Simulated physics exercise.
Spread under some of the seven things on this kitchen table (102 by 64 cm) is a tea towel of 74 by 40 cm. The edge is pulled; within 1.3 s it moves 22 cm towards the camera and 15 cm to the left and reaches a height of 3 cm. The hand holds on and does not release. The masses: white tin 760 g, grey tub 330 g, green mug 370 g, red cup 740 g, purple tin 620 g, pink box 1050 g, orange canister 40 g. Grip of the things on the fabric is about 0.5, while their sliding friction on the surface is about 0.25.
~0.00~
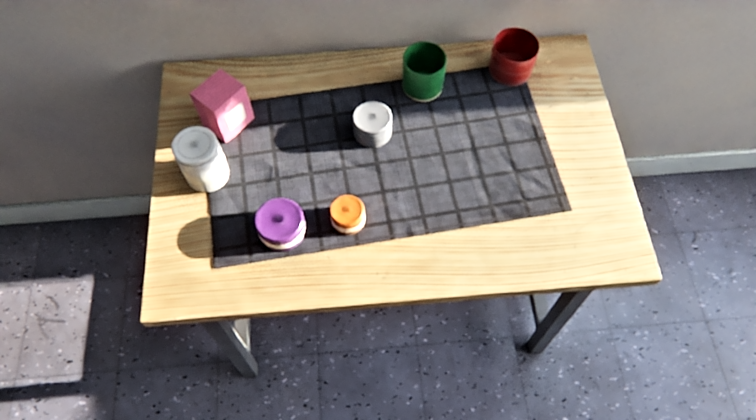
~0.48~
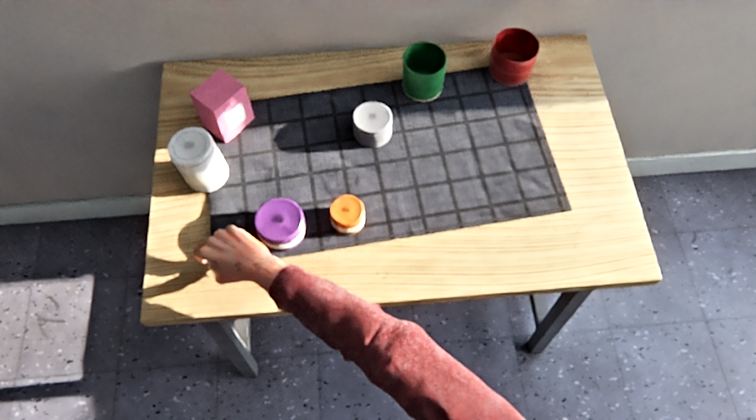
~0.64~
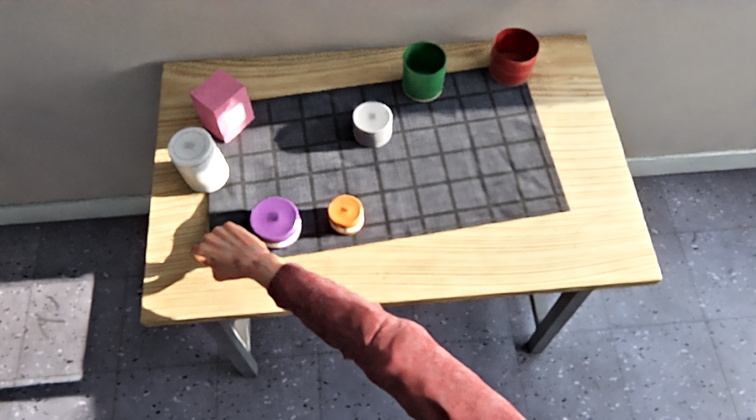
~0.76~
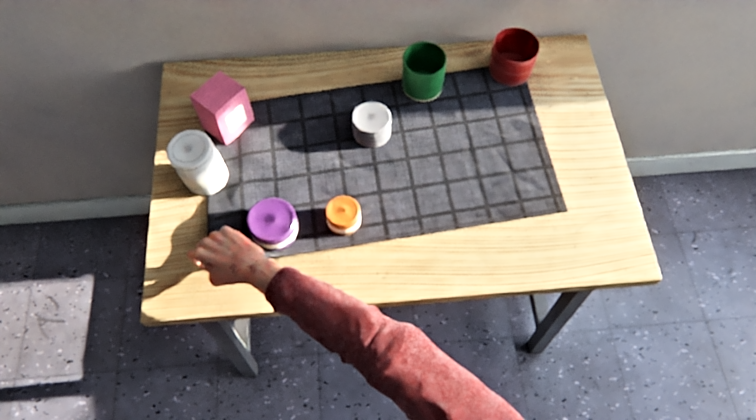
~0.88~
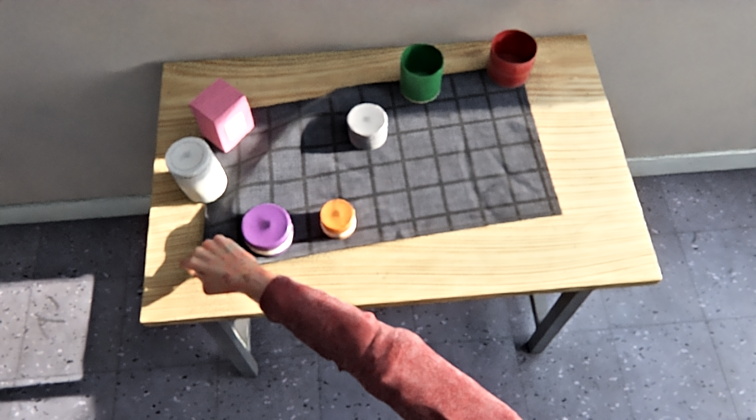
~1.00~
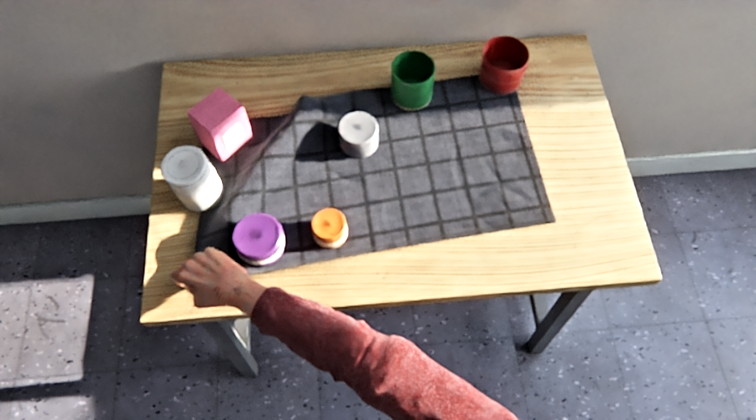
A hand in a red sleeve reaches in from the bottom over a light wooden kitchen table, seen from above at a fixed angle. A dark checked tea towel lies under grey, purple, orange and green containers, with a red cup behind right and a white tin and pink box at left. Gripping the near left corner, the hand pulls slightly left and nearer, creasing the cloth and shifting the things.
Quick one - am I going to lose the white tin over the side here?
Yes, it goes over.
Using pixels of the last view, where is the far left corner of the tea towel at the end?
Near (177, 197).
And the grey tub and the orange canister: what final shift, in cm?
The grey tub moves roughly 30 cm and the orange canister ends up off the top.
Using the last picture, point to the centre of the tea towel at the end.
The middle ends up near pixel (292, 254).
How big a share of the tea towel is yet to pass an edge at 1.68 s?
Some 85 in a hundred.
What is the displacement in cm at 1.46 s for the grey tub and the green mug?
About: Grey tub 20 cm, green mug 20 cm.
After 1.2 s, 100 % of the tea towel is still over the top; white tin 11 cm off its start, purple tin 13 cm off its start, grey tub 12 cm off its start.
After 1.5 s, 95 % of the tea towel is still over the top; white tin 16 cm off its start, purple tin 19 cm off its start, grey tub 18 cm off its start.
After 1.7 s, 85 % of the tea towel is still over the top; white tin 21 cm off its start at (129, 231), grey tub 25 cm off its start at (296, 201), purple tin 25 cm off its start at (197, 321).
After 1.9 s, 80 % of the tea towel is still over the top; white tin on its side, 26 cm off its start, orange canister over the edge, grey tub 31 cm off its start.
After 3.5 s, 80 % of the tea towel is still over the top; white tin over the edge, orange canister over the edge, purple tin over the edge, grey tub 32 cm off its start at (272, 224).
